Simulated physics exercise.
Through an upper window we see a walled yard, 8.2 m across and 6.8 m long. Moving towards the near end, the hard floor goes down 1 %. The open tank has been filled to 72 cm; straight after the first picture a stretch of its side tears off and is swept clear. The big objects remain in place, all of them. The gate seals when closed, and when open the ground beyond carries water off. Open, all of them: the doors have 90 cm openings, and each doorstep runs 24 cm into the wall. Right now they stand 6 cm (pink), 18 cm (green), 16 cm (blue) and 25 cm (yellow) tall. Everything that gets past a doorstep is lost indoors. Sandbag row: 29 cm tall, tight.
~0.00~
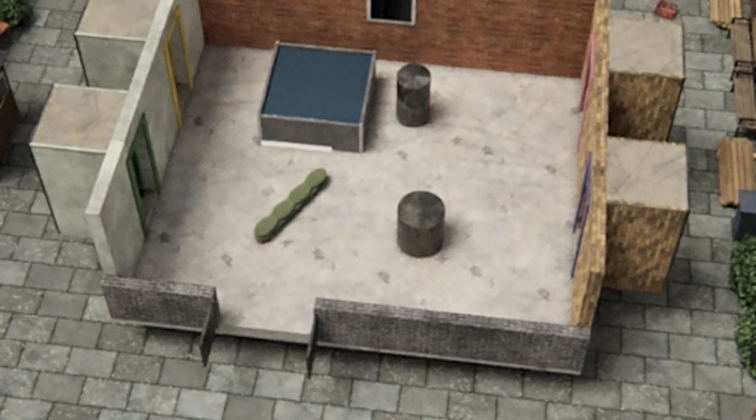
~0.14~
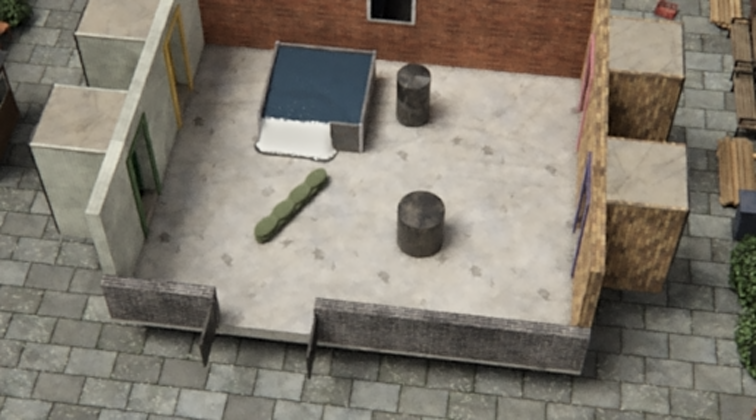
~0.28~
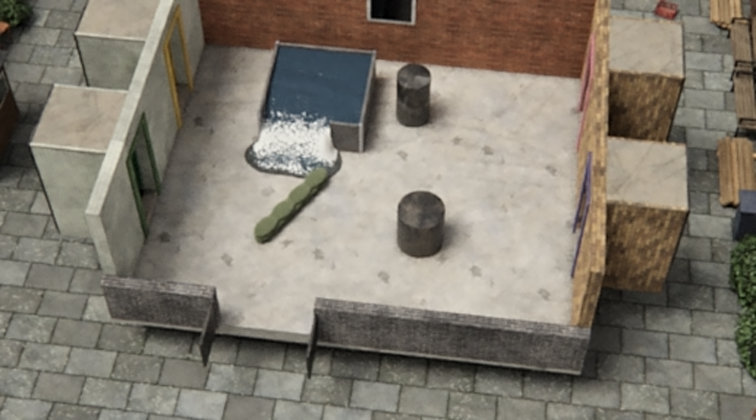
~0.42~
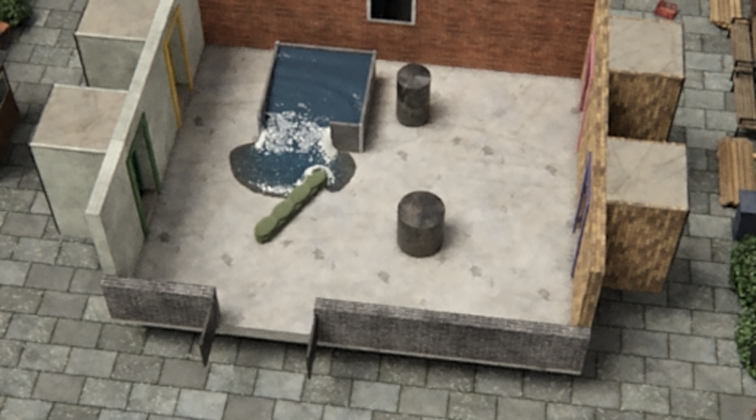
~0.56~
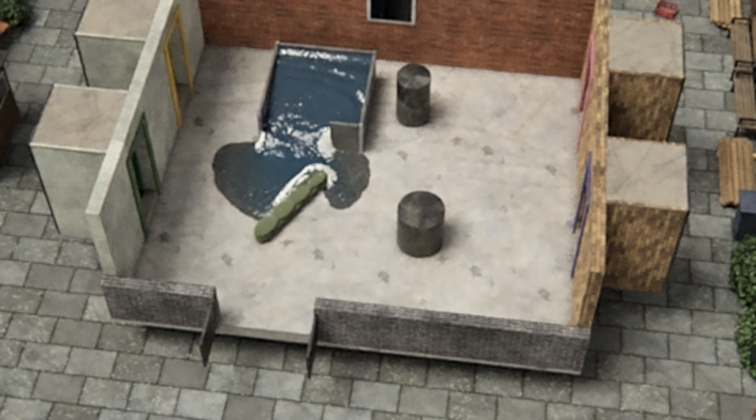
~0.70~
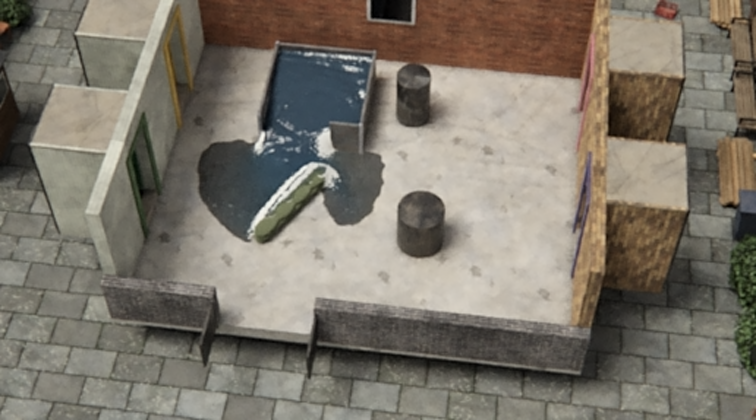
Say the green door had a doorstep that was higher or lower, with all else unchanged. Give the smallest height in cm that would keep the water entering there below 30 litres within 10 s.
Roughly 22 cm.
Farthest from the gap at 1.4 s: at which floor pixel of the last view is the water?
(155, 305).
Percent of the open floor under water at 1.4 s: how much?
Close to 25 per cent of it is wet.
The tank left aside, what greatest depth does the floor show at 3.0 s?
Max depth: About 43 cm.
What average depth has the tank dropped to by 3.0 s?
The mean depth is about 24 cm.
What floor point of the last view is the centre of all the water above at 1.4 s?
Centre of the water: Approx. (298, 145) px.
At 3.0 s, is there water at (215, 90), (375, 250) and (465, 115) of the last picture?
First bone-dry, second wet through, third bone-dry.
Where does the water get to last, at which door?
Pink.
After 1.4 s water covers 25 % of the floor, deepest (43 cm) near (309, 182); 3 cm at the green door, 0 litres in over its 18 cm doorstep.
After 3.0 s water covers 35 % of the floor, deepest (43 cm) near (126, 302); 25 cm at the green door, 19 litres in over its 18 cm doorstep.
After 10.0 s water covers 85 % of the floor, deepest (10 cm) near (466, 340); 8 cm at the green door, 64 litres in over its 18 cm doorstep.
At the green door as built, the water arrived by 1.4 s and peaked near 26 cm at 3.4 s.
With a doorstep of 20 cm, 43 litres would have come in within the 10 s; with 27 cm, 8 litres. So under 30 litres takes about 22 cm.
